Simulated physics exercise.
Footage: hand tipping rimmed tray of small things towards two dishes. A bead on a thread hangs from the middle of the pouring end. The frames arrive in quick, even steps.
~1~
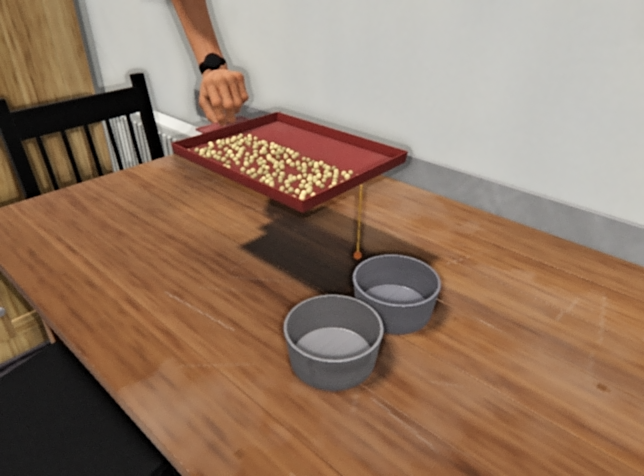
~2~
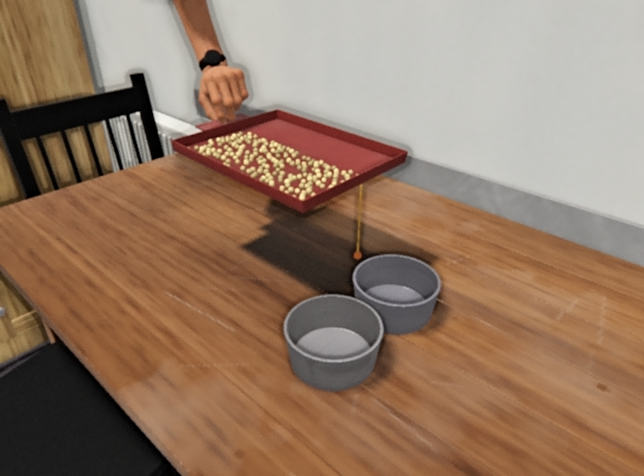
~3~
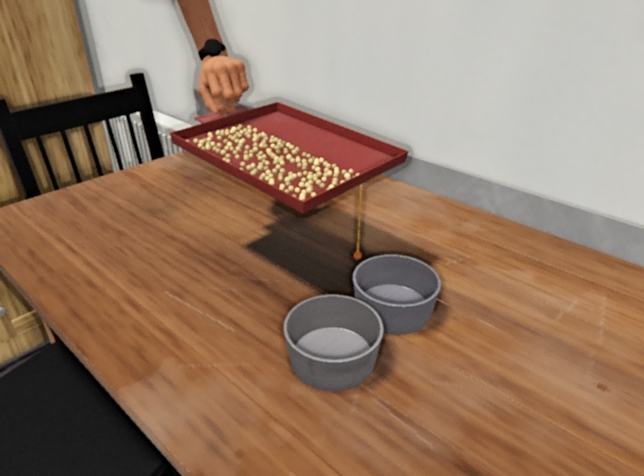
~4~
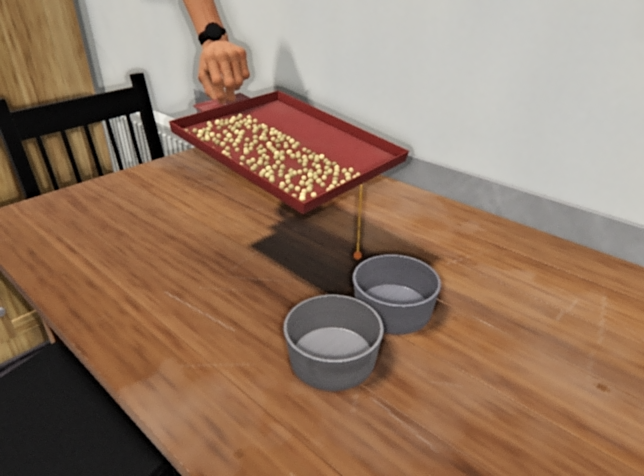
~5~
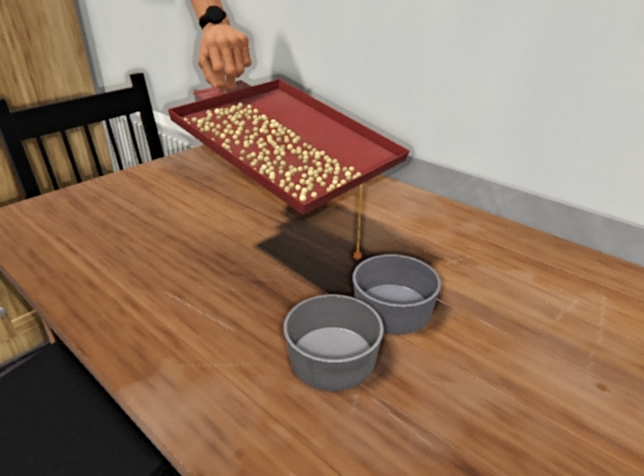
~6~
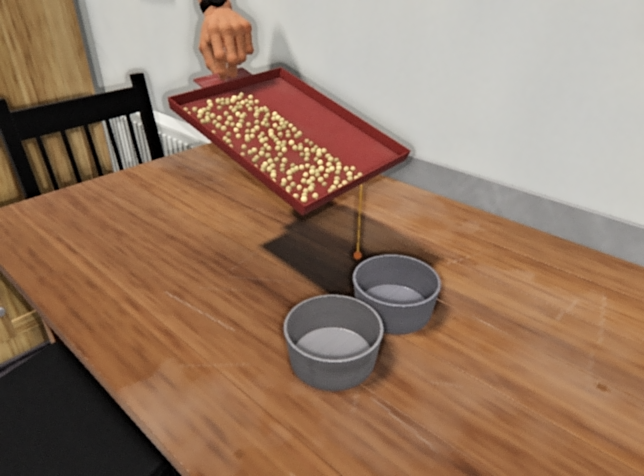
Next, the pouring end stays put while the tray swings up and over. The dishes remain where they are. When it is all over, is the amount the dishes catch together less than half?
By the end, the dishes are holding most of the load, I'd say.
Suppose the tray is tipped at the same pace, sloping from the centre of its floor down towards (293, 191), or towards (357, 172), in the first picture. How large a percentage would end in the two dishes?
About 10 %, then 50 %.
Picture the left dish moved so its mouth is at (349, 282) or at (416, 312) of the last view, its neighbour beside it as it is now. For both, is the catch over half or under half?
Well, the bulk the first time and the minor share the second time.
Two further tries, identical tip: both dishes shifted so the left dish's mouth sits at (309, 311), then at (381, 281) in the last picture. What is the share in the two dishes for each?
First placement: Some 80 %; second placement: Some 50 %.
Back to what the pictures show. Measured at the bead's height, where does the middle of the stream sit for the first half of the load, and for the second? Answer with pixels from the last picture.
For the early half I get (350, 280), and for the late half (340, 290).
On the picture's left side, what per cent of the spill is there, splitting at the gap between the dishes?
Roughly 70 %.
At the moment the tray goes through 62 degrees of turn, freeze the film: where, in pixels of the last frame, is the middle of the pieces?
The middle of the load sits near (327, 187).
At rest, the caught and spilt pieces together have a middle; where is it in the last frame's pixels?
Close to (359, 336), more or less.
Just after the last frame, tray tipped steeply; almost all on the tray; just a few in the left dish; just a few outside both; about a tenth in the air.
A moment on, tray tipped past a quarter turn; the larger part on the tray; about a tenth in the left dish; just a few in the right dish; just a few outside both; just a few in the air.
Further on, tray tipped past a quarter turn; roughly half in the left dish; roughly a third in the right dish; roughly a quarter outside both.
When it is over, tray tipped past a quarter turn; roughly half in the left dish; roughly a third in the right dish; roughly a quarter outside both.
